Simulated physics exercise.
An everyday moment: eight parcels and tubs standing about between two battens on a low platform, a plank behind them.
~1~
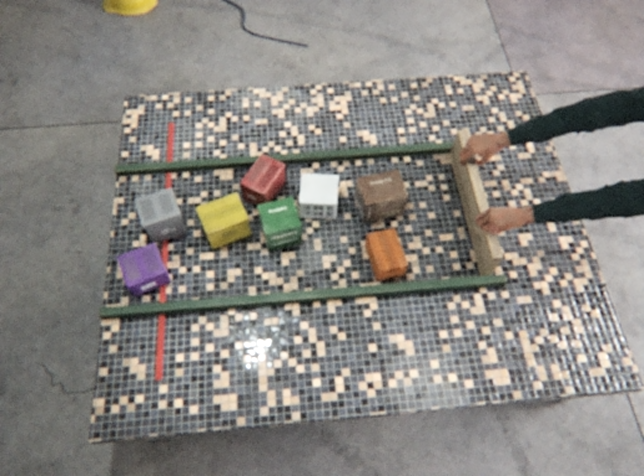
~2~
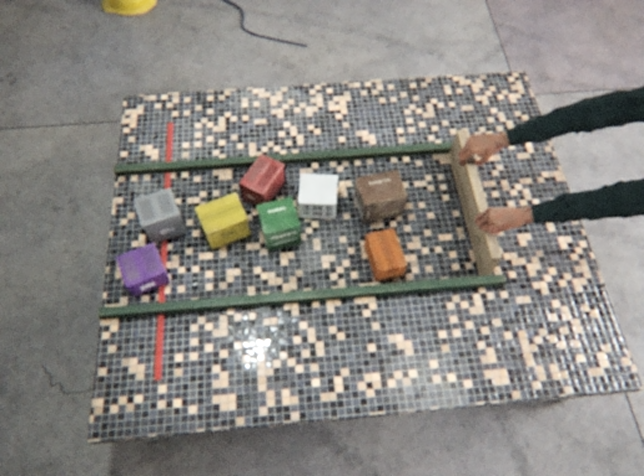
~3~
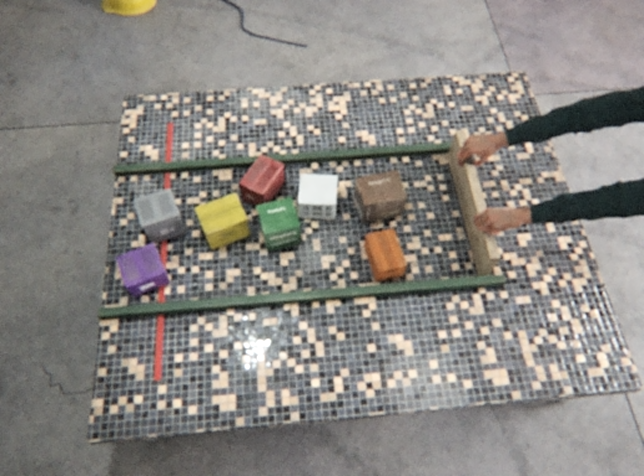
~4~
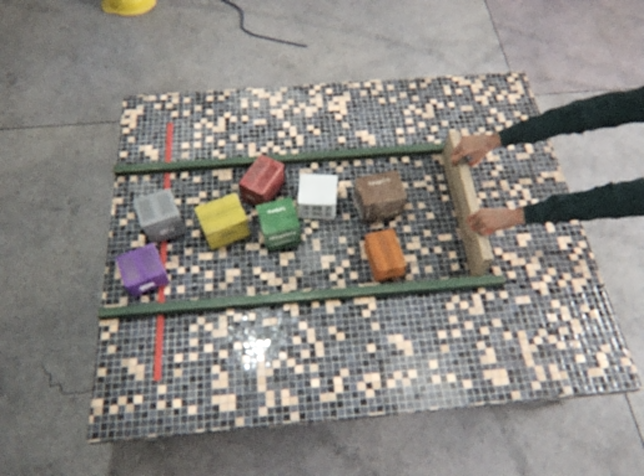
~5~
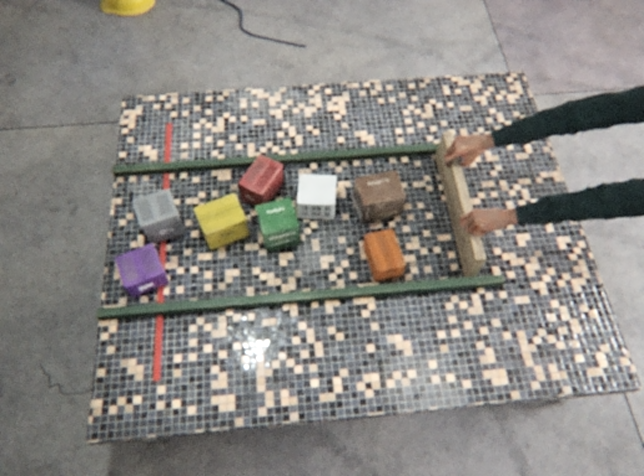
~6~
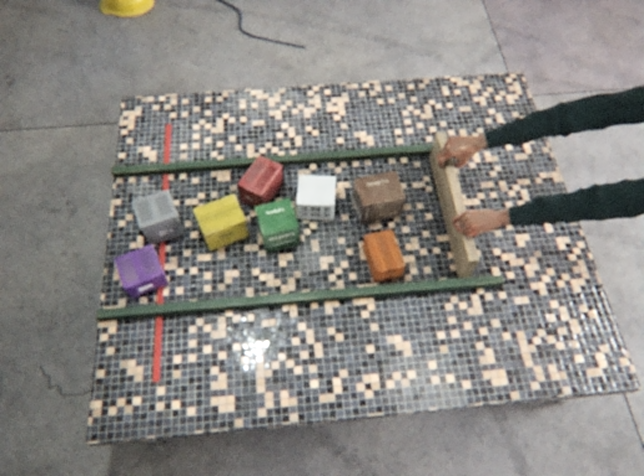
At first, eight coloured boxes stand scattered between two green battens on a low tiled platform, while two hands hold a wooden plank upright at the right. The hands then slide the plank slowly a short way left toward the boxes, which stay practically still around the red tape.
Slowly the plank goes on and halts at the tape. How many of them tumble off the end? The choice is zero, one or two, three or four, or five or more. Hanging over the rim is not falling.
The number that fall off is three or four.
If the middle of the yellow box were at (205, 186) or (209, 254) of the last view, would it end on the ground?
Place by place, it comes down; stays on.
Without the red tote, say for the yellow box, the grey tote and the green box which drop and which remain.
The yellow box is lost, the grey tote goes over, the green box holds on.
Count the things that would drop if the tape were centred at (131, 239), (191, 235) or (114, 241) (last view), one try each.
Try by try, 5, 1 and 8.
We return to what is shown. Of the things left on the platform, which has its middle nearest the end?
That is the purple tote.
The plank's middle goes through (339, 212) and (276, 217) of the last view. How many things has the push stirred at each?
First 6, then 7.
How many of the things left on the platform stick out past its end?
It comes to 2.
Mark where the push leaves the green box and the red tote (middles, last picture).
Near (113, 246) and (142, 179).
A little later, none off yet; purple tote at rest near (142, 272); grey tote at rest near (159, 219); yellow box at rest near (222, 223).
Next, none off yet; purple tote at rest near (142, 272); grey tote shifted a little near (144, 222); yellow box shifted about its own width near (189, 234).
Later still, none off yet; purple tote shifted a little near (121, 281); grey tote shifted about its own width near (107, 220); yellow box shifted well along near (135, 239).
When it is over, the number that fall off is three or four; down, white crate, yellow box and grey tote.
